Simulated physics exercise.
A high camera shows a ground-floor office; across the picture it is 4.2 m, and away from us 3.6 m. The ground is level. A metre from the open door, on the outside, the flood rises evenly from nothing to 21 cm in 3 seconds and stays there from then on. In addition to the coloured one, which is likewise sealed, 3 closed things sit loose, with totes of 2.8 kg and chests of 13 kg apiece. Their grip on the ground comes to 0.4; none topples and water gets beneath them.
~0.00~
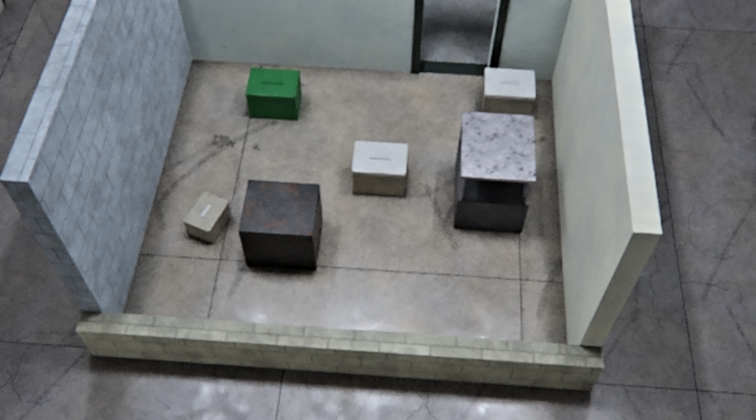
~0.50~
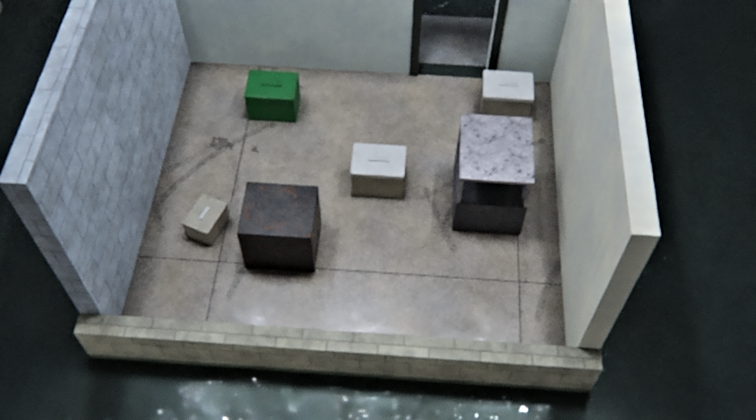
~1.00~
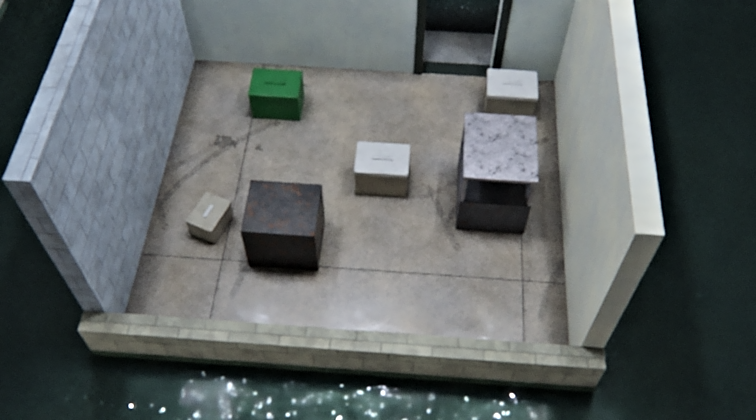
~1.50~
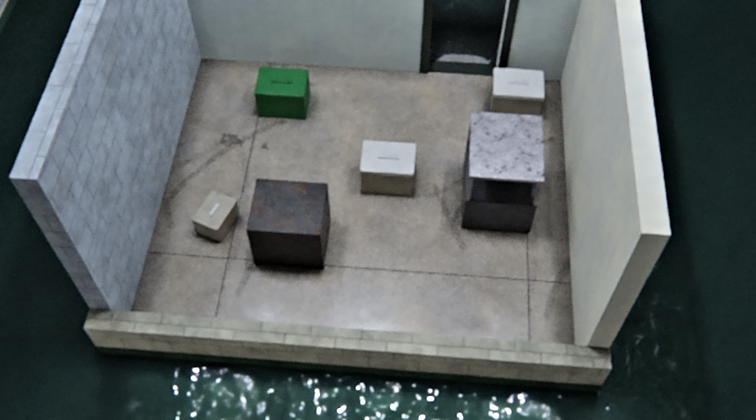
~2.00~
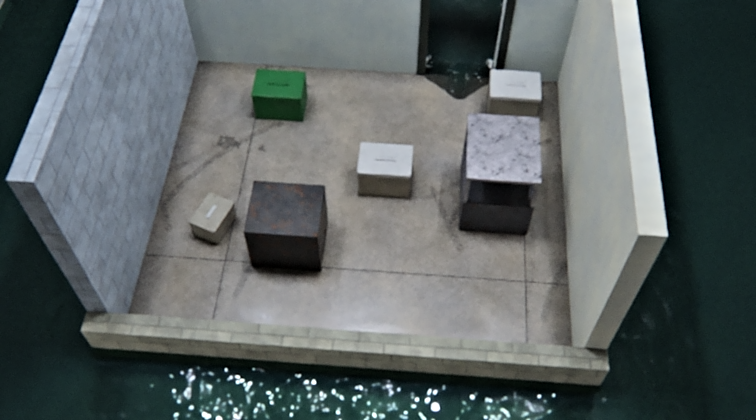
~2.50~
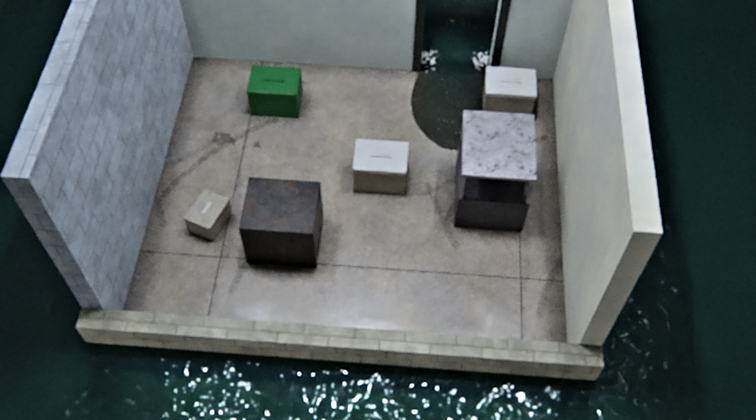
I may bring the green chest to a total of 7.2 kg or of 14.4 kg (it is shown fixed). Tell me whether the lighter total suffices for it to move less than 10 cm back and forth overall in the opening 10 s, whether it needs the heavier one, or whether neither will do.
Lighter suffices.
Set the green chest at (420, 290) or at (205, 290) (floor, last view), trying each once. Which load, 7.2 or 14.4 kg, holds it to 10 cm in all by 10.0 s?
First try, both options fail; second try, both options fail.
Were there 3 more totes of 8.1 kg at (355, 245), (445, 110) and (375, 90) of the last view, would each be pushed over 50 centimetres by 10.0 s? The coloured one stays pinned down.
Spot one crosses the limit, spot two crosses the limit, spot three stays inside.
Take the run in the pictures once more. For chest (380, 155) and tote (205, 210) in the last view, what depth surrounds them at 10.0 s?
I'd estimate 7 cm for the first and 5 cm for the second.
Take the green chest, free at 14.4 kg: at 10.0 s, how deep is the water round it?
About 3 cm.
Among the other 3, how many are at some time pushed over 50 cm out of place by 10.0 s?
Answer: 2.
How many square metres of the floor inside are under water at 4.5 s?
Flooded: Near 7.5 m2.
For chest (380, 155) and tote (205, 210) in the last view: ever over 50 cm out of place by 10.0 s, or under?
In turn: Beyond, below.
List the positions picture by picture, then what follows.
The first picture shows the green chest at (273, 82), on the bottom; water covers 0.0 m2; 0 of 4 have shifted.
The second picture shows the green chest at (271, 84), on the bottom; water covers 0.0 m2; 0 of 4 have shifted.
The third picture shows the green chest at (275, 83), on the bottom; water covers 0.0 m2; 0 of 4 have shifted.
The fourth picture shows the green chest at (282, 81), on the bottom; 0.0 m2 under water; 0 of 4 have shifted.
The fifth picture shows the green chest at (279, 83) rests on the ground; water covers 0.1 m2; 0 of 4 have shifted.
The sixth picture shows the green chest at (274, 80), on the bottom; water covers 0.8 m2; 0 of 4 have shifted.
After 3.5 s the green chest would be 0 cm from its start with 7.2 kg and 0 cm from its start with 14.4 kg; 0 cm of water round it then.
After 4.5 s the green chest would be 0 cm from its start with 7.2 kg and 0 cm from its start with 14.4 kg; 0 cm of water round it then.
After 7.0 s the green chest would be 0 cm from its start with 7.2 kg and 0 cm from its start with 14.4 kg; 1 cm of water round it then.
After 10.0 s the green chest would be 0 cm from its start with 7.2 kg and 0 cm from its start with 14.4 kg; 3 cm of water round it then.
